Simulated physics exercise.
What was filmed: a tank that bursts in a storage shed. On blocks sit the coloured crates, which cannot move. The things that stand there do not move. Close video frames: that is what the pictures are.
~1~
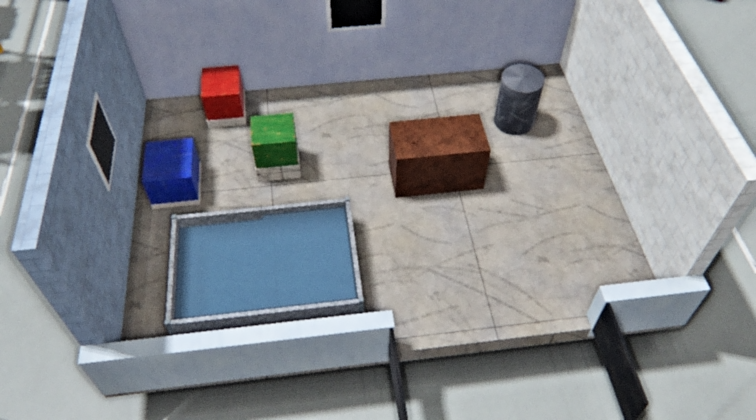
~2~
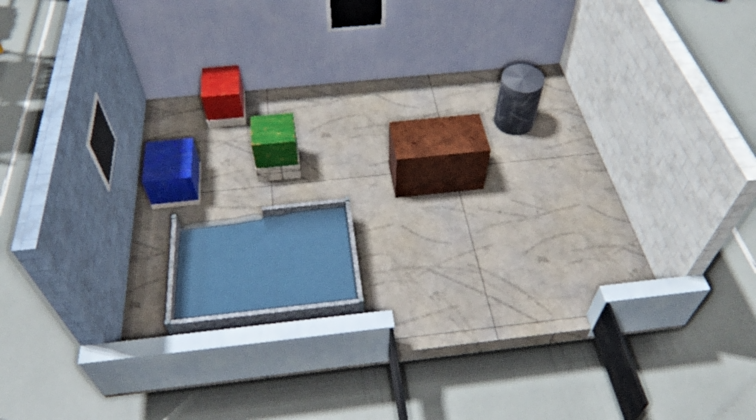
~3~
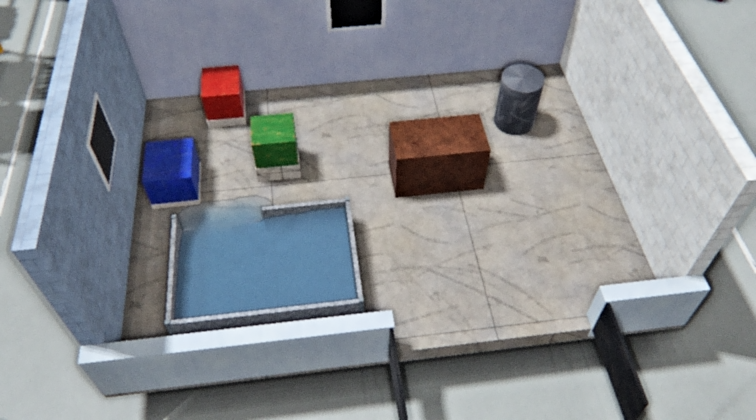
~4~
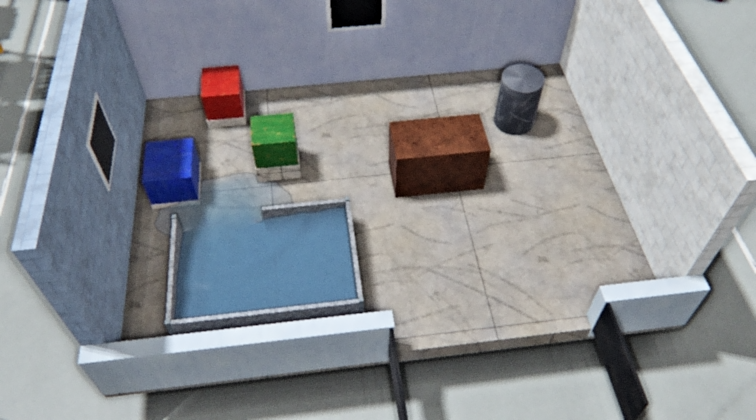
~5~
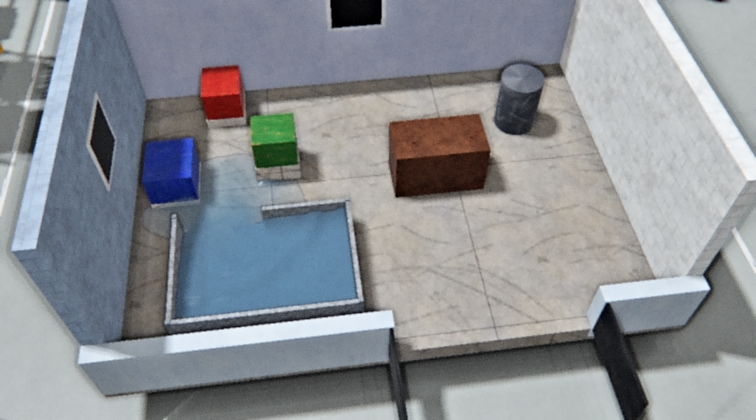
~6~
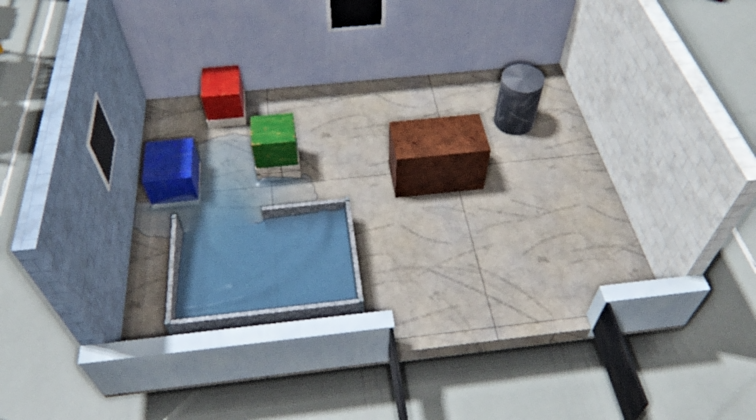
The clip shows a walled shed with a water tank, red, green and blue crates, a brown box and a grey barrel; the tank's far side opens, and water pours out, spreading across the floor between the blue and green crates.
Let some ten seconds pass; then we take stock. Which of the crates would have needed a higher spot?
Blue crate: Yes, it gets wet. Red crate: Yes, it gets wet. Green crate: No, it stays dry.
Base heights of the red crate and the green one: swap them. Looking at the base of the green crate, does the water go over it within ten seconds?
Well, the green one is inundated then.
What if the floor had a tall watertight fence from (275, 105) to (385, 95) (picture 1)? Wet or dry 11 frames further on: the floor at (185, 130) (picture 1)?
I'd call it watered.
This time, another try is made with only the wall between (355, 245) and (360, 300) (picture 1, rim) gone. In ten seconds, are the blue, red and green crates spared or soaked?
Result: Blue crate is left untouched, red crate is left untouched, green crate is left untouched.
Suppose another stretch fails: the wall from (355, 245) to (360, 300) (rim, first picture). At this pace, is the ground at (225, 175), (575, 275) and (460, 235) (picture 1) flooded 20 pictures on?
One after the other: No water, awash, under water.
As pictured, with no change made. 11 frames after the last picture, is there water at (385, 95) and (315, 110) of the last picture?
Result, in sequence: Unwetted; waterlogged.
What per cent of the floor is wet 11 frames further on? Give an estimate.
About 30 per cent.
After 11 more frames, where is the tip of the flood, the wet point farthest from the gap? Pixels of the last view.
Somewhere around (356, 84).
A moment on, water covers 15 % of the floor; the blue crate water round its plinth, the red crate water round its plinth, the green crate water round its plinth.
Next, water covers 30 % of the floor; the blue crate water round its plinth, the red crate water round its plinth, the green crate water round its plinth.
Then, water covers 45 % of the floor; the blue crate water round its plinth, the red crate water round its plinth, the green crate water round its plinth.
Later, water covers 60 % of the floor; the blue crate water round its plinth, the red crate water round its plinth, the green crate water round its plinth.
In the end, water covers 95 % of the floor; the blue crate was topped, the red crate was topped, the green crate stayed above the water.
